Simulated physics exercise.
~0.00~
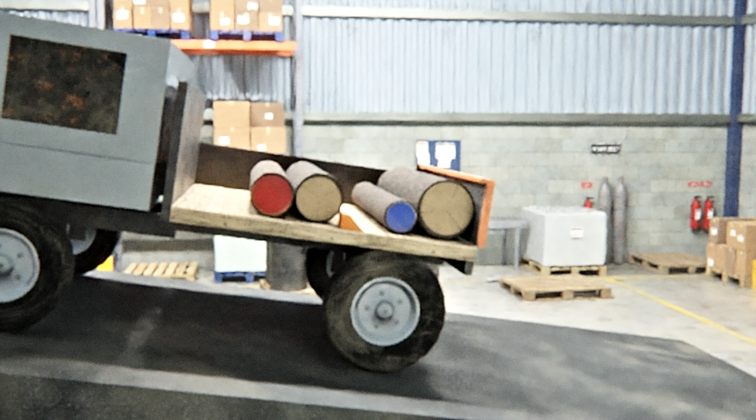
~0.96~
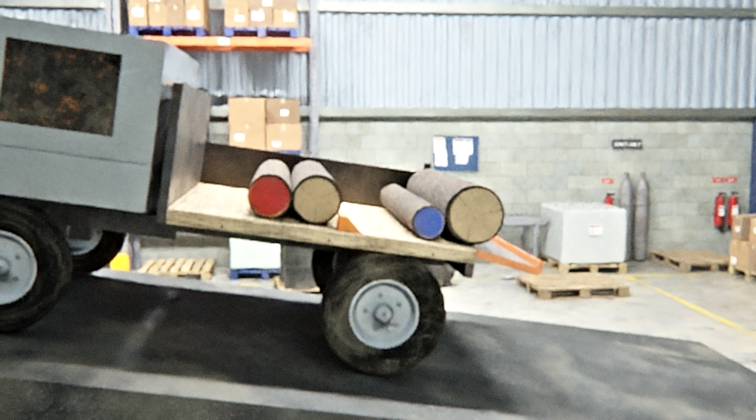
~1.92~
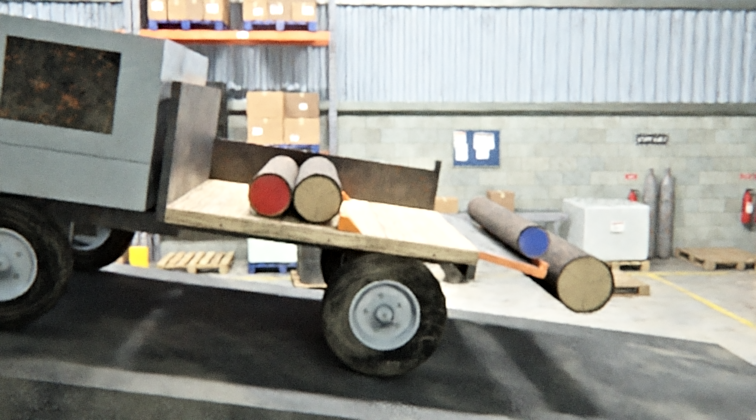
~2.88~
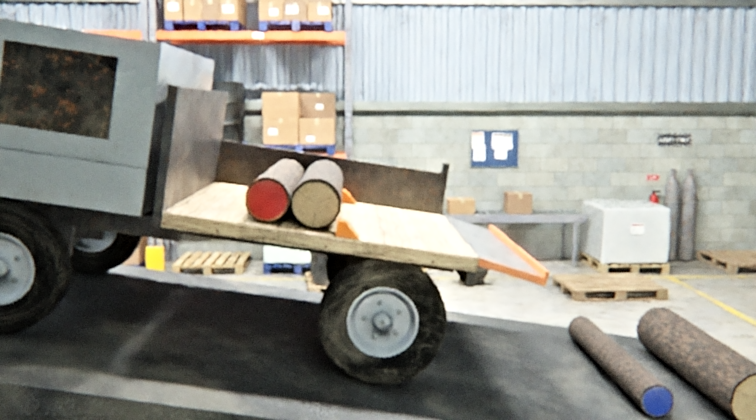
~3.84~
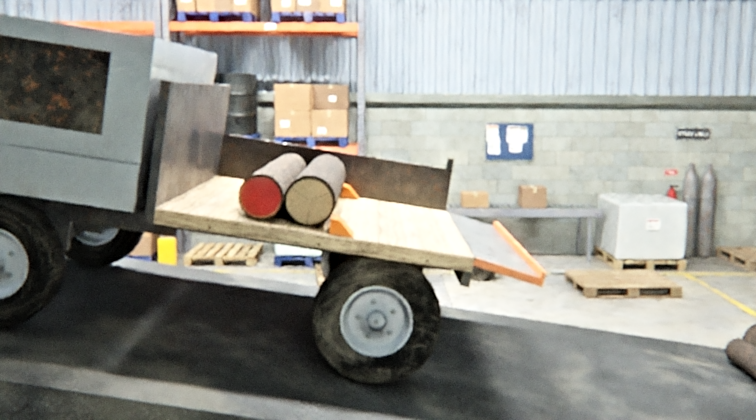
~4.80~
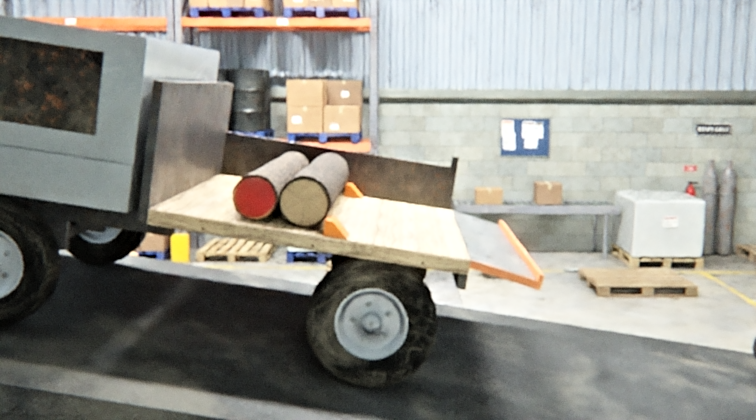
Two logs, one with a blue end, rolled off the back of a sloping truck bed after its tailgate dropped open, landed on the ground and rolled away right, while the red-ended log and its neighbour stayed on the bed behind an orange block.
